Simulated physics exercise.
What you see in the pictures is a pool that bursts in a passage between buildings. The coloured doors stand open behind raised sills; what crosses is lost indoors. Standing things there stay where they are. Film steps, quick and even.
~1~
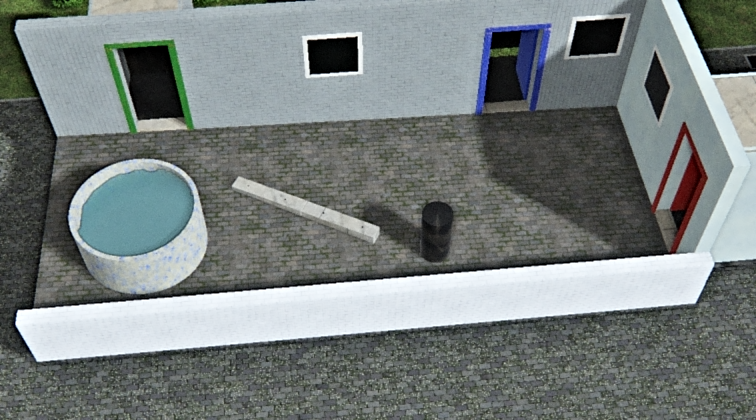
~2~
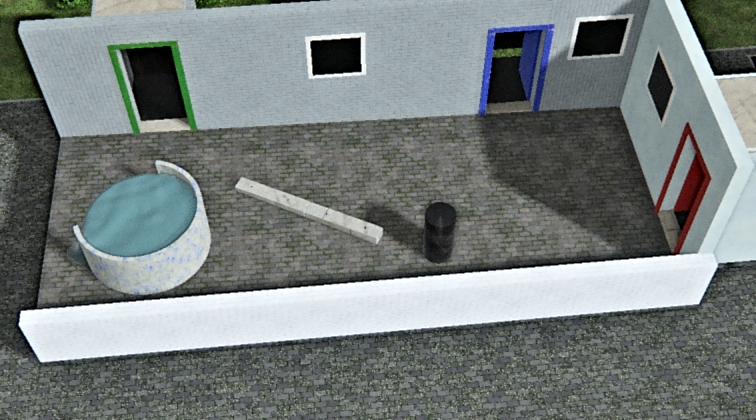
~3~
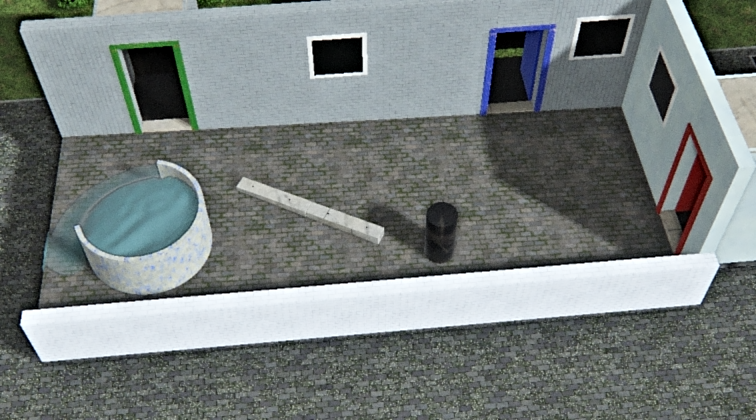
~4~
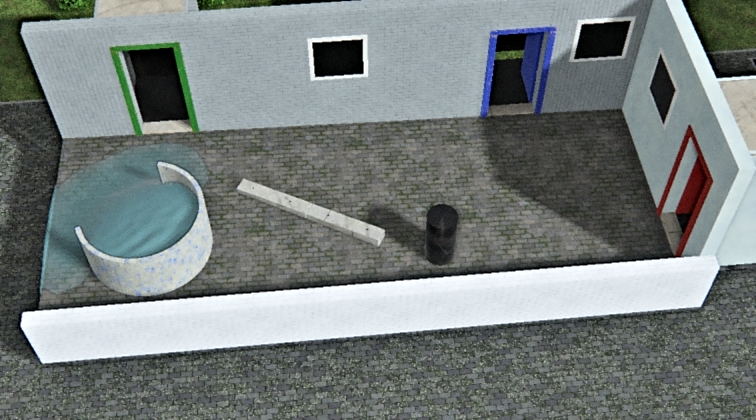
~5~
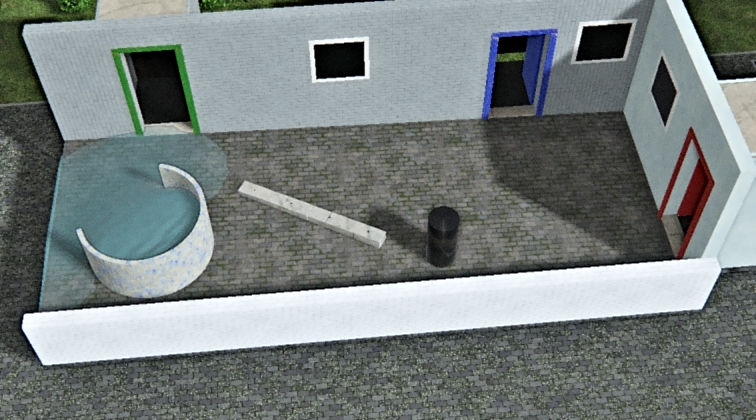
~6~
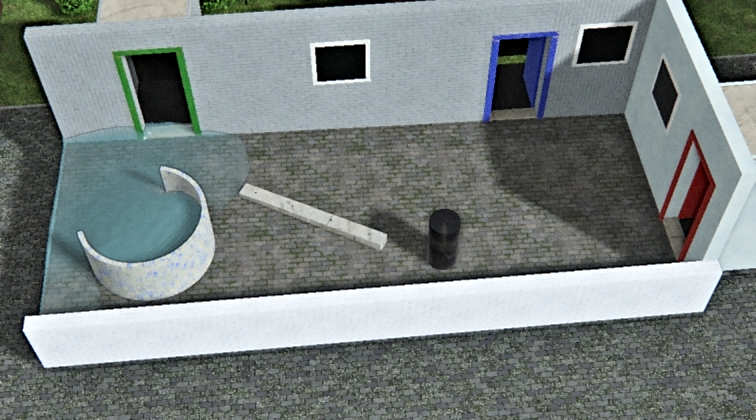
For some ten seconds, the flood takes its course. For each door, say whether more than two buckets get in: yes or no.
Blue door: No; red door: No; green door: Yes.
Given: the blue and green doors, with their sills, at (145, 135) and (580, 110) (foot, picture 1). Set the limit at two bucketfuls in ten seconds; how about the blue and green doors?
Blue: Comes in high; green: Comes in low.
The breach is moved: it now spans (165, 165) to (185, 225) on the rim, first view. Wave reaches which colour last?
The red one, I'd guess.
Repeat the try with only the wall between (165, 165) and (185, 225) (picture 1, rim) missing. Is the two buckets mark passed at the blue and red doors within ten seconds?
The blue door ends up above, while the red door ends up above.
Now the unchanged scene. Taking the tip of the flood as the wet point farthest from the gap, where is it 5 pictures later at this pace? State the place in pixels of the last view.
Somewhere near (329, 132).
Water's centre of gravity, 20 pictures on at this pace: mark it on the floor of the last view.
I'd put it at around (179, 197).
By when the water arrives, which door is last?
I'd go with the red door.
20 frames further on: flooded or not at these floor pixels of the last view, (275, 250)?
At that place: Clear.
A moment on, water covers 15 % of the floor; the blue door not reached, the red door not reached, the green door far over two buckets in.
Next, water covers 20 % of the floor; the blue door not reached, the red door not reached, the green door far over two buckets in.
Then, water covers 25 % of the floor; the blue door wet at the sill, nothing in, the red door not reached, the green door far over two buckets in.
Later, water covers 45 % of the floor; the blue door wet at the sill, nothing in, the red door not reached, the green door far over two buckets in.
In the end, water covers 45 % of the floor; the blue door wet at the sill, nothing in, the red door wet at the sill, nothing in, the green door far over two buckets in.
